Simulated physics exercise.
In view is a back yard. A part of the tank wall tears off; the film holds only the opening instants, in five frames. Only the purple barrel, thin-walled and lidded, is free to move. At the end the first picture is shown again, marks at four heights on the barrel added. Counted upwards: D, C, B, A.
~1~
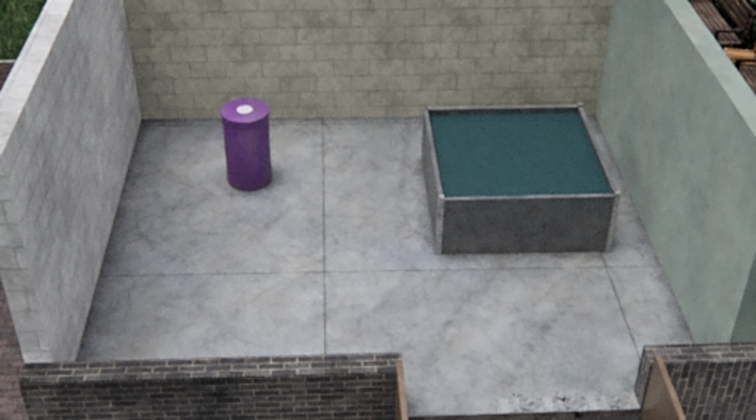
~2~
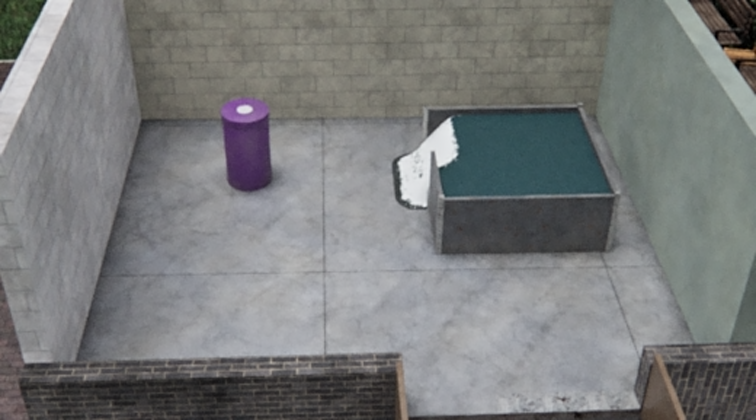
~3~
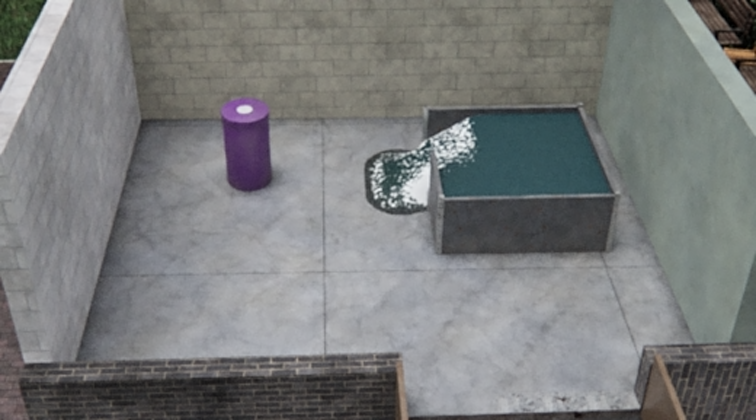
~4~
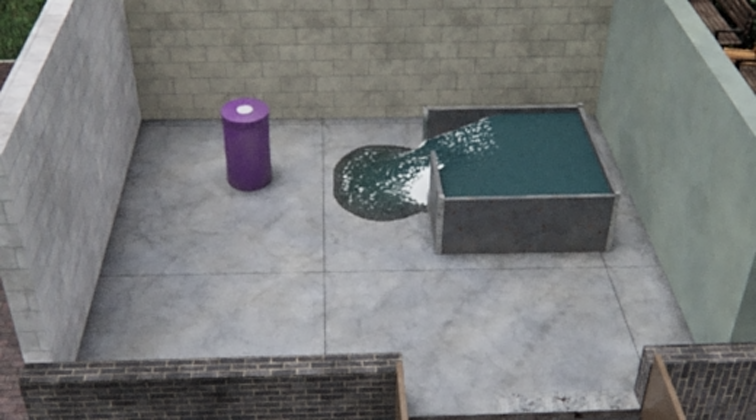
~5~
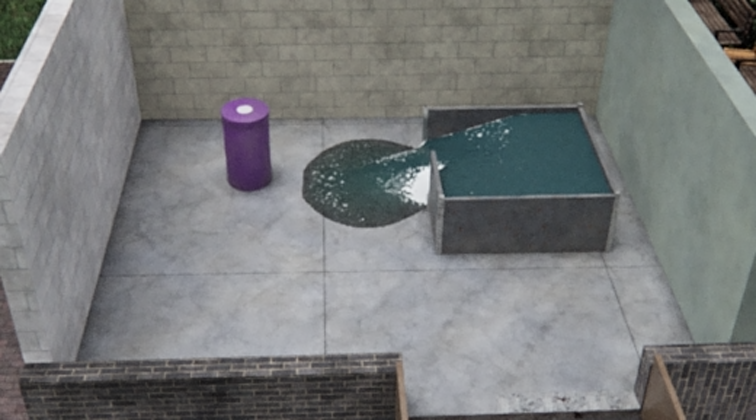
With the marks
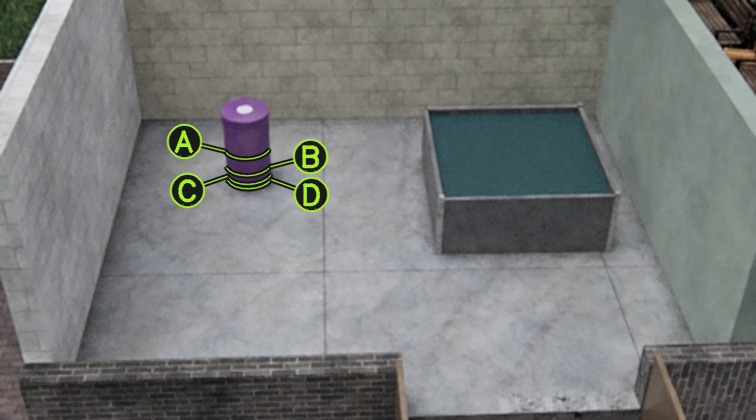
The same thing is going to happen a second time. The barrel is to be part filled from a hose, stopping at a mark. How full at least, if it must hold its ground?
A is the one.
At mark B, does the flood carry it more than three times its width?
No, it does not.
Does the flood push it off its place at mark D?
Yes.
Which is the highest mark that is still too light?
That would be B.
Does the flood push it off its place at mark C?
Yes.
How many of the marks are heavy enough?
One of them.
In lime, A at (246, 159); B at (247, 175); C at (248, 184); D at (248, 188); from the bottom up D, C, B, A.
For mark A, it does not move.
For mark B, it is pushed about its own width away.
For mark C, it is pushed about 6 times its own width away.
For mark D, it is pushed about 6 times its own width away.
